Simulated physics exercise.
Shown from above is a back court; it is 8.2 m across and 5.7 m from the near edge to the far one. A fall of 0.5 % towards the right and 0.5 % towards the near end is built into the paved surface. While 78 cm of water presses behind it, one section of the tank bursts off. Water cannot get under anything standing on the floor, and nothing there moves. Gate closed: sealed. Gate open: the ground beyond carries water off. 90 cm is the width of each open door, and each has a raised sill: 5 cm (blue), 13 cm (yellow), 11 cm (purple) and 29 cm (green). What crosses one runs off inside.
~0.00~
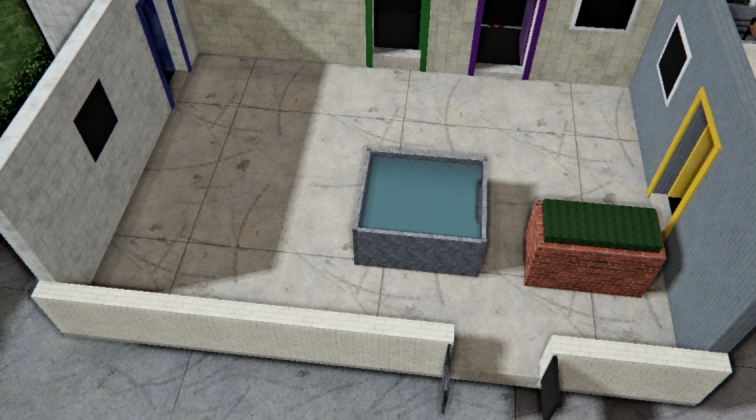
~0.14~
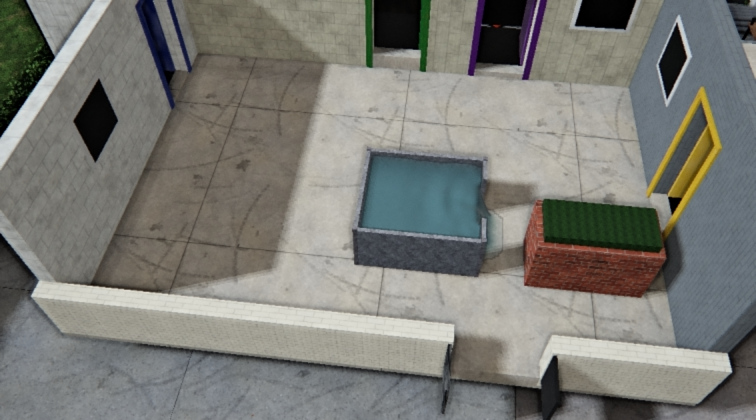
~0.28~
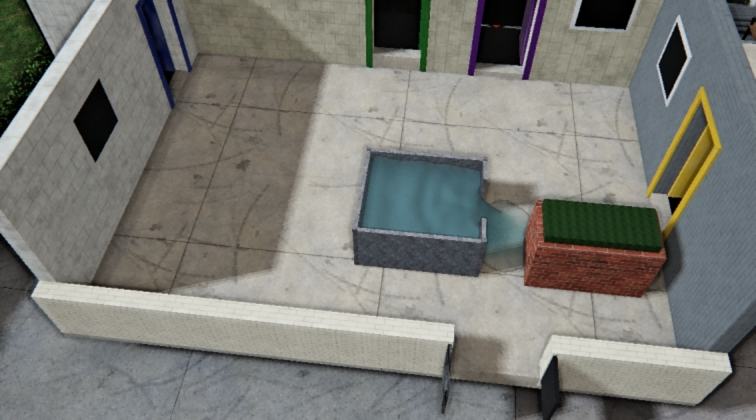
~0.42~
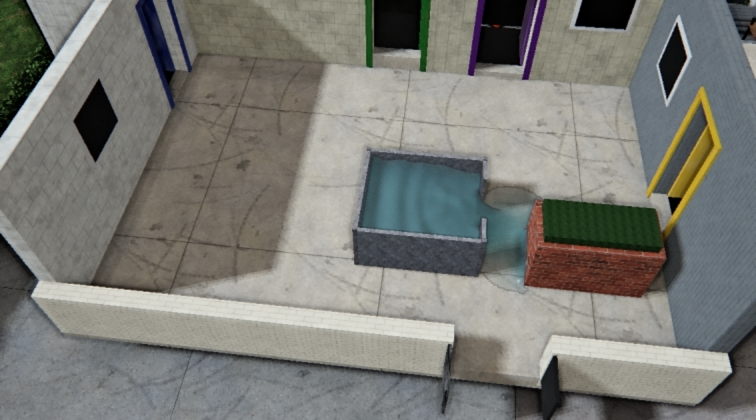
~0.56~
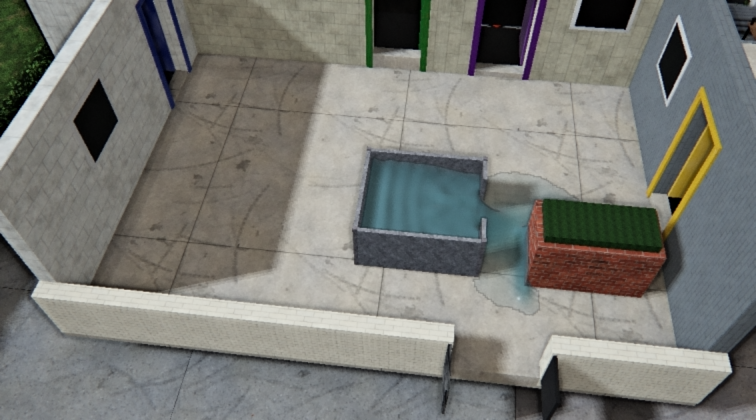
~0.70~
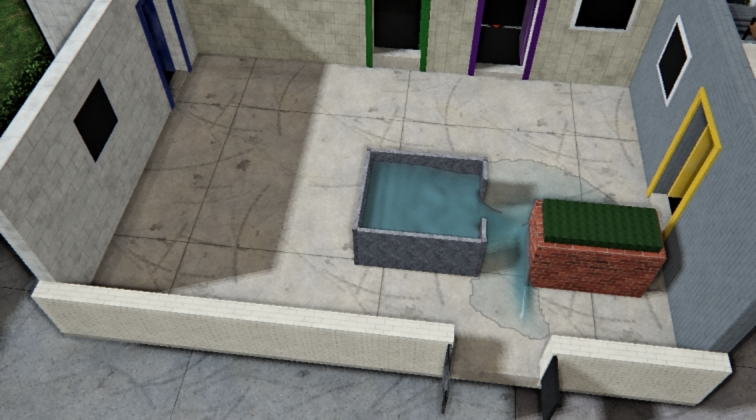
A walled courtyard held a square grey tank of still water until part of its right side broke open, and water poured out against the brick block, then spread around it across the paving.
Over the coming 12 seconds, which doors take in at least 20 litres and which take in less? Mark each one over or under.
Blue door - under; yellow door - over; purple door - under; green door - under.
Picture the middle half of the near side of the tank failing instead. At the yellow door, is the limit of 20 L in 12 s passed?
Measured against that limit, the yellow door stays within it.
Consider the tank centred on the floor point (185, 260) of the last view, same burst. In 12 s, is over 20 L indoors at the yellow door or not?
Then yellow falls short.
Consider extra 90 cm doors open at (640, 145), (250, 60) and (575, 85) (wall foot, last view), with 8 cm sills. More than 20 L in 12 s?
Check each in turn: The first succeeds, the second fails, the third succeeds.
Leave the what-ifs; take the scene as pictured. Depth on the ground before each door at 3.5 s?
You'd get blue at 0 cm, yellow at 18 cm, purple at 4 cm, and green at 0 cm.
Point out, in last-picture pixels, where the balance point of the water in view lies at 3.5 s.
About (500, 209).
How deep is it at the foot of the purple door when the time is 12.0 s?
Around 2.5 cm there.
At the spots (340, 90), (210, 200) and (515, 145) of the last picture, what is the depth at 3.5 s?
Spot one 0 cm, spot two 0 cm, spot three 0 cm.
After 1.4 s water covers 20 % of the floor and is deepest (50 cm) near (517, 247); blue door not reached, yellow door 22 cm at the sill, 37 L in, purple door not reached, green door not reached.
After 2.2 s water covers 25 % of the floor and is deepest (34 cm) near (517, 247); blue door not reached, yellow door 24 cm at the sill, 100 L in, purple door not reached, green door not reached.
After 3.5 s water covers 35 % of the floor and is deepest (27 cm) near (517, 247); blue door not reached, yellow door 18 cm at the sill, 131 L in, purple door 4 cm at the sill, 0 L in, green door not reached.
After 7.0 s water covers 70 % of the floor and is deepest (13 cm) near (517, 247); blue door not reached, yellow door 8 cm at the sill, 141 L in, purple door 5 cm at the sill, 0 L in, green door 3 cm at the sill, 0 L in.
After 12.0 s water covers 95 % of the floor and is deepest (7 cm) near (658, 374); blue door 2 cm at the sill, 0 L in, yellow door 6 cm at the sill, 141 L in, purple door 3 cm at the sill, 0 L in, green door 2 cm at the sill, 0 L in.
